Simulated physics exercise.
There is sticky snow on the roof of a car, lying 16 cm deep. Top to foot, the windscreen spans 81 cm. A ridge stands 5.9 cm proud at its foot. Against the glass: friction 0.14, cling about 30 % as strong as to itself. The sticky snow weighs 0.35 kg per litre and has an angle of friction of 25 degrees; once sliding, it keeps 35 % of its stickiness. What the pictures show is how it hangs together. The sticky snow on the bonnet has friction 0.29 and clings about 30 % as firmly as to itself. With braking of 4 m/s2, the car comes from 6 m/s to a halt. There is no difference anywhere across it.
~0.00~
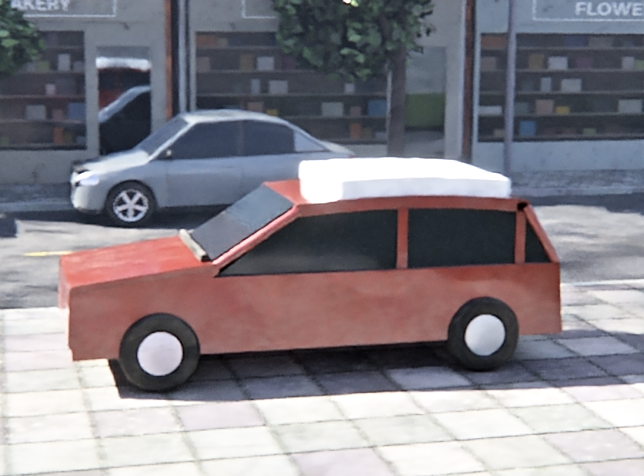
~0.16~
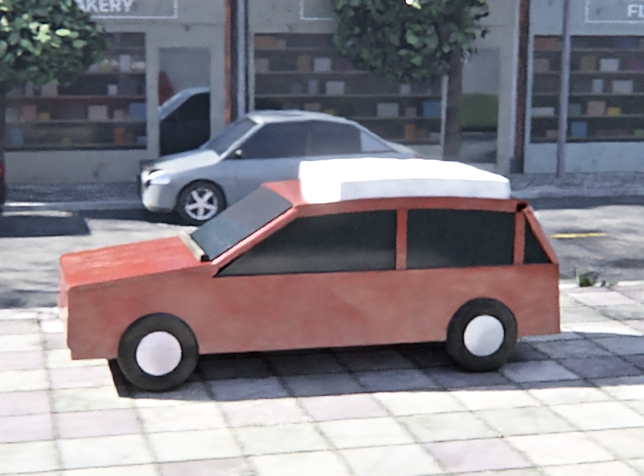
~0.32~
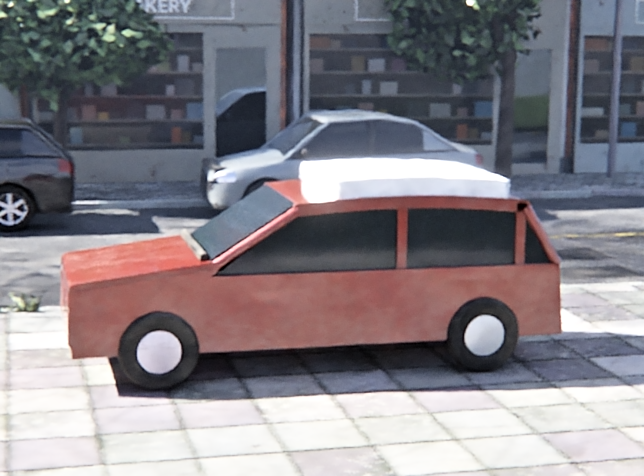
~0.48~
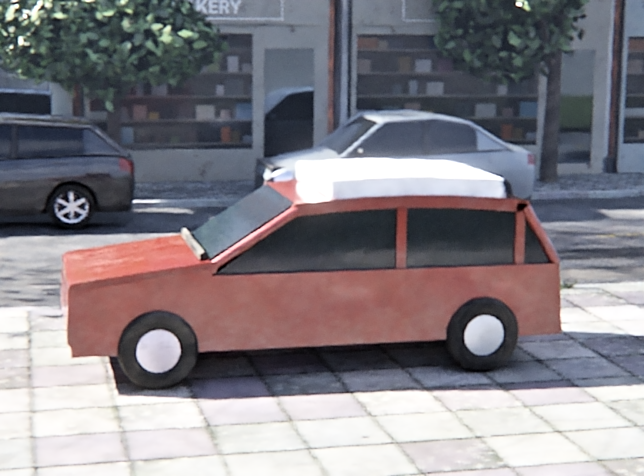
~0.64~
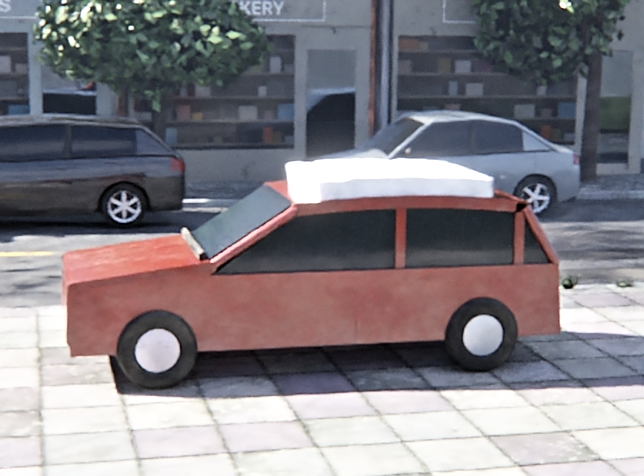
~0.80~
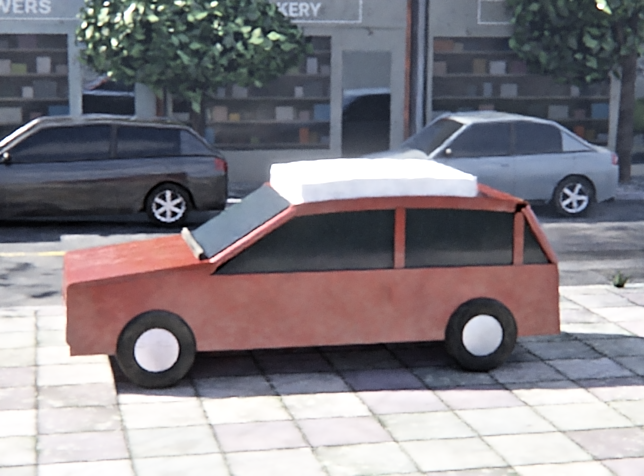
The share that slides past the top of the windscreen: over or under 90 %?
The figure sits past 90 %.
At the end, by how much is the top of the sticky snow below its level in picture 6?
The gap comes to about 50 centimetres.
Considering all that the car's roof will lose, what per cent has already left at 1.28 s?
I'd say near 50 per cent.
By 1.28 s, 48 % of the snow is on the roof, 45 % on the glass, 6 % on the bonnet and none has gone off the nose.
By 1.86 s, none of the snow is on the roof, 4 % on the glass, 85 % on the bonnet and 11 % has gone off the nose.
By 2.43 s, none of the snow is on the roof, 4 % on the glass, 18 % on the bonnet and 78 % has gone off the nose.
By 3.00 s, none of the snow is on the roof, 4 % on the glass, 7 % on the bonnet and 89 % has gone off the nose.
By 3.10 s, at the end, none of the snow is on the roof, 4 % on the glass, 7 % on the bonnet and 89 % has gone off the nose.
